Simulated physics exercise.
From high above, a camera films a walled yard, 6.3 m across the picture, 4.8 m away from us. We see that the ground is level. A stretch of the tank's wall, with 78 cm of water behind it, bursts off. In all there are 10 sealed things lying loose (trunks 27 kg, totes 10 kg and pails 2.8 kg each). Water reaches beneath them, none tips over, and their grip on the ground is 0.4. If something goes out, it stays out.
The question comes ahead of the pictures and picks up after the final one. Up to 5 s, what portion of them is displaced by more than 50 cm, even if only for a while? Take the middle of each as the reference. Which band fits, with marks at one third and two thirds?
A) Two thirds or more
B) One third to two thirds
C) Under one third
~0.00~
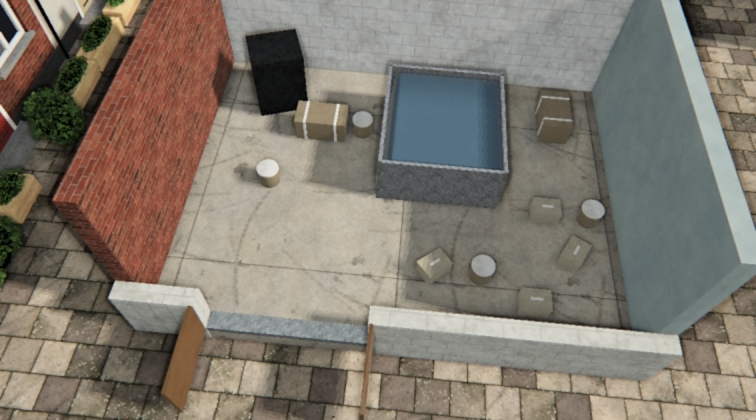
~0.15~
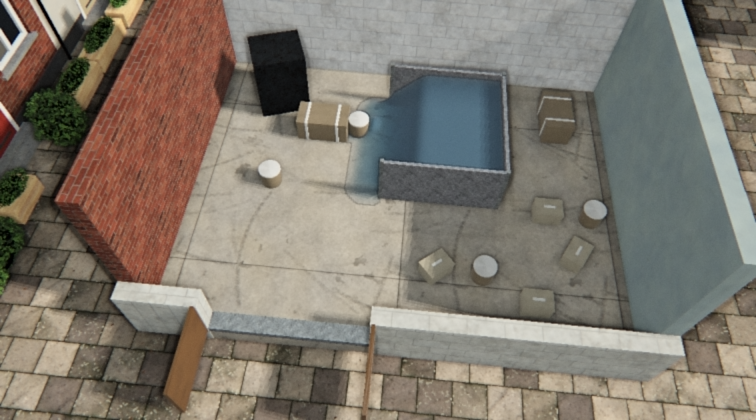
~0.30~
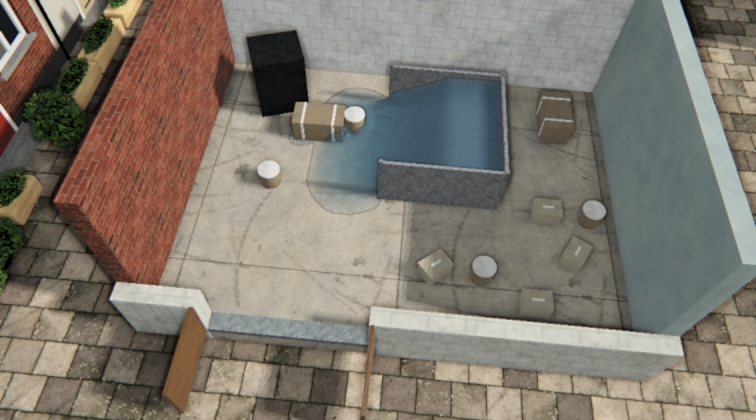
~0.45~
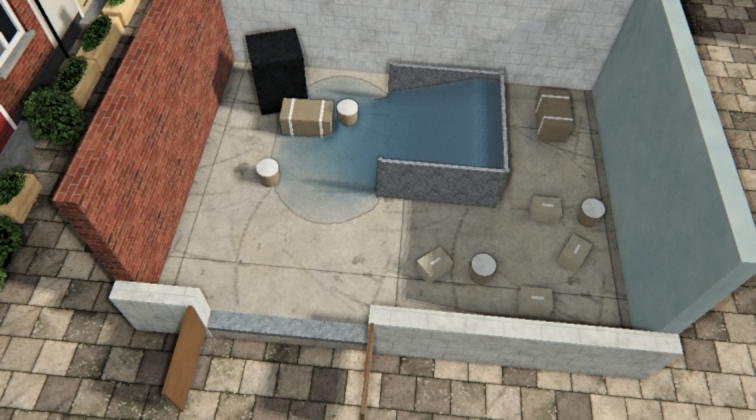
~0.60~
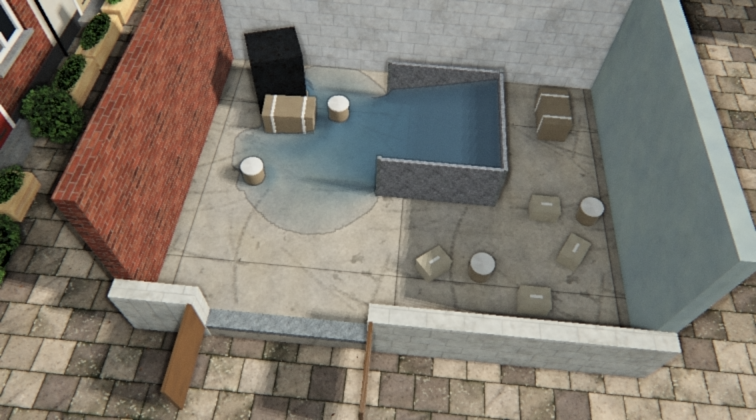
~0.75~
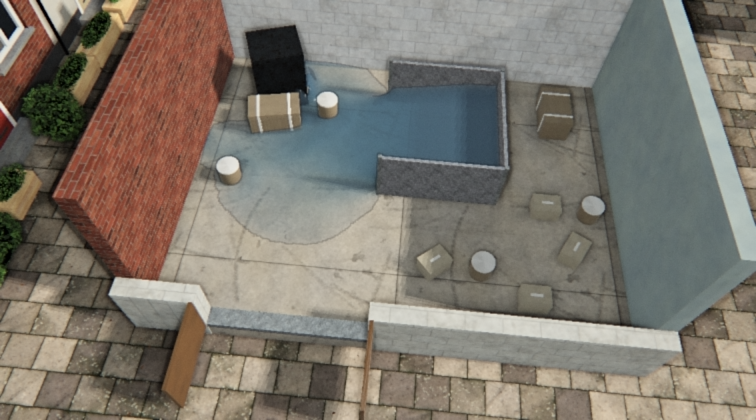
Under one third (C).
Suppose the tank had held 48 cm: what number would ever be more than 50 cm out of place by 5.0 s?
That would make 3 of them.
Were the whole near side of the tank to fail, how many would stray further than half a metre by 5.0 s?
So the tally would be 7.
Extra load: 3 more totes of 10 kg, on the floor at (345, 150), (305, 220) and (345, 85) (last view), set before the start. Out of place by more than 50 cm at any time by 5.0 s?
Taking them one by one: It goes beyond, then it goes beyond, then it goes beyond.
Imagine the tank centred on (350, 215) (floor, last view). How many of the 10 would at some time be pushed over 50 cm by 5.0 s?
Result: 5 of them.
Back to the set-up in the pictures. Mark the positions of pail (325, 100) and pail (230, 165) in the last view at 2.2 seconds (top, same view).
(277, 94) and (153, 267), roughly.
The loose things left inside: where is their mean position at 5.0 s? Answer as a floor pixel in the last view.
(475, 217).
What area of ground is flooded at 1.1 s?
Somewhere around 13 m2, roughly.
After 1.1 s 3 of 10 are over 50 cm from their spots; 3 afloat.
After 2.2 s 3 of 10 are over 50 cm from their spots; 3 afloat.
After 3.5 s 3 of 10 are over 50 cm from their spots; 2 afloat.
After 5.0 s 3 of 10 are over 50 cm from their spots, and 3 have been at some point; 2 afloat.
